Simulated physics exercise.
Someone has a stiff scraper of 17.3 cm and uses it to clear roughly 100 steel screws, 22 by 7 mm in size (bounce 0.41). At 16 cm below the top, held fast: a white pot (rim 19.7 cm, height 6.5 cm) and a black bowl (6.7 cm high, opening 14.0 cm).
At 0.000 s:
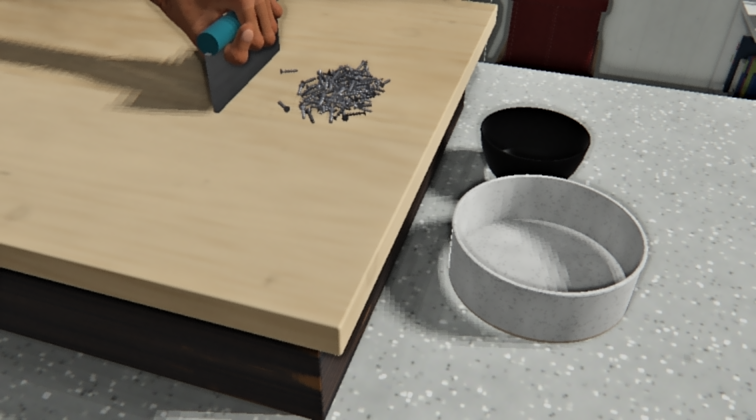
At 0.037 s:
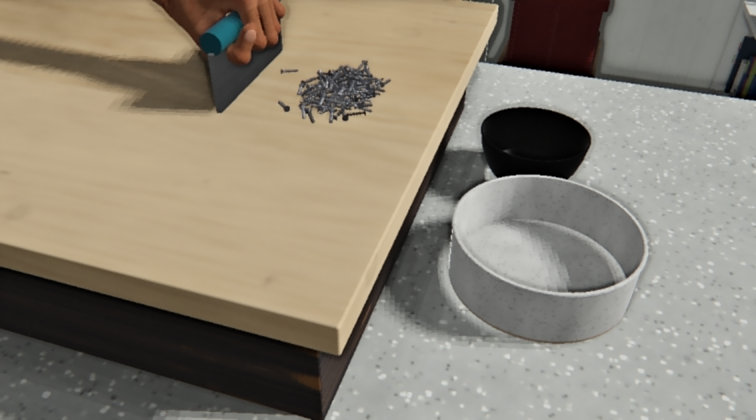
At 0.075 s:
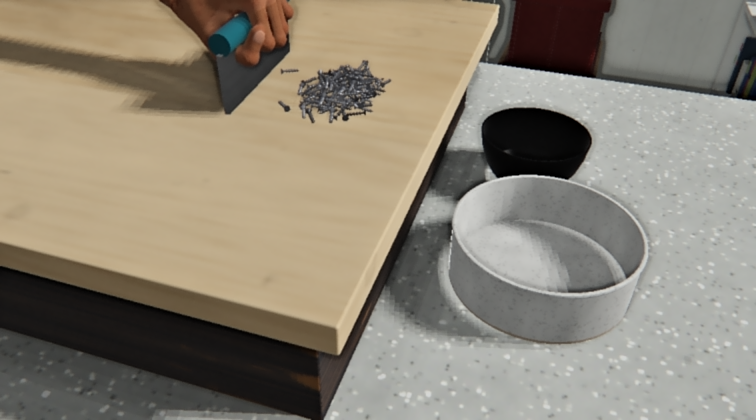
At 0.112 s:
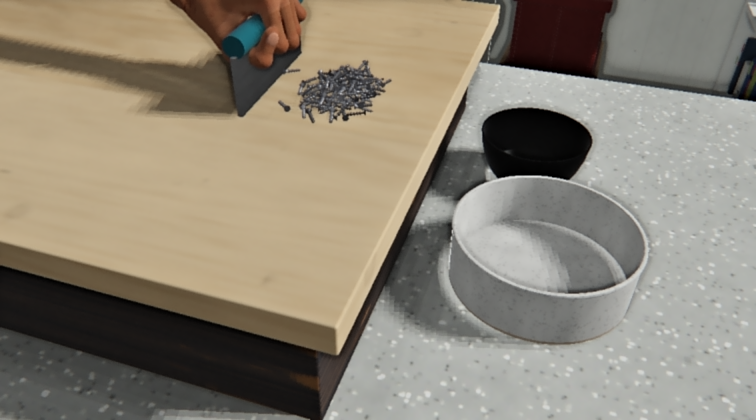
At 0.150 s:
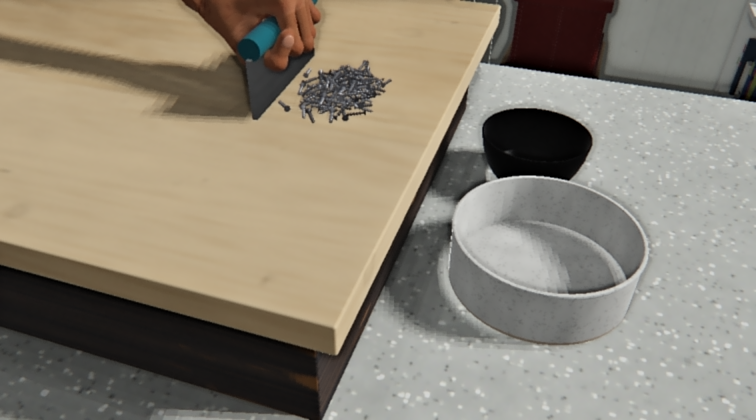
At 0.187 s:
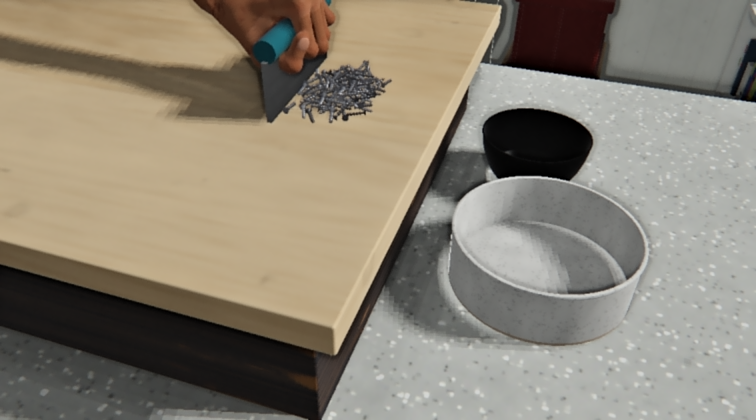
A hand holding a scraper with a teal handle slid it to the right across a wooden board until it met a pile of small screws, while a white pot and black bowl sat still below.
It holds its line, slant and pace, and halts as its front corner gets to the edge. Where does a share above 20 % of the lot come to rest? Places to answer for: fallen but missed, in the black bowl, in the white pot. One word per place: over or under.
Missed: Over, black bowl: Under, white pot: Over.
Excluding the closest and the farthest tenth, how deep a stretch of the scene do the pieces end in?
18 cm.
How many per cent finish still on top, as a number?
I'd put it near 5 per cent.
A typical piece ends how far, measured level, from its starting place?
Estimate: Approx. 22 cm.
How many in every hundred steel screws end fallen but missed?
Close to 30 in a hundred, I reckon.
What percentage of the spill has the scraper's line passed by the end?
It comes out at about 10 percent.
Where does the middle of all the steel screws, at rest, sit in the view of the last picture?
Close to pixel (510, 246) in the last view.
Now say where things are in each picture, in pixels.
Scraper from (211, 64) to (273, 10); moved 0.0 cm; pieces shifted so far, 0; middle of the spill at (341, 87); white pot at (548, 228); black bowl at (535, 132), in the first frame.
Scraper from (213, 65) to (276, 10); moved 0.3 cm; pieces shifted so far, 0; middle of the spill at (341, 86), in the second frame.
Scraper from (222, 66) to (284, 11); moved 1.3 cm; pieces shifted so far, 0; middle of the spill at (341, 86), in the third frame.
Scraper from (236, 68) to (296, 12); moved 2.8 cm; pieces shifted so far, 0; middle of the spill at (342, 86), in the fourth frame.
Scraper from (251, 71) to (309, 14); moved 4.5 cm; pieces shifted so far, 1; middle of the spill at (342, 86), in the fifth frame.
Scraper from (266, 73) to (323, 16); moved 6.2 cm; pieces shifted so far, 2; middle of the spill at (342, 86); white pot at (548, 229); black bowl at (537, 133). Its speed is about 0.45 m/s, heading 2 degrees towards the viewer, in the sixth frame.
Then, at 0.40 s, scraper 16 cm from its start, spill 14 cm wide; still on top 100 %.
After 0.61 s, scraper 22 cm from its start, spill 15 cm wide; white pot 30 %, off the edge, not caught 55 %, still on top 10 %.
Then, at 0.79 s, scraper 22 cm from its start, spill 17 cm wide; white pot 65 %, off the edge, not caught 30 %, still on top 5 %.
At rest (1.6 s), white pot 65 %, black bowl 0 %, fallen but missed 30 %, still on top 5 %.
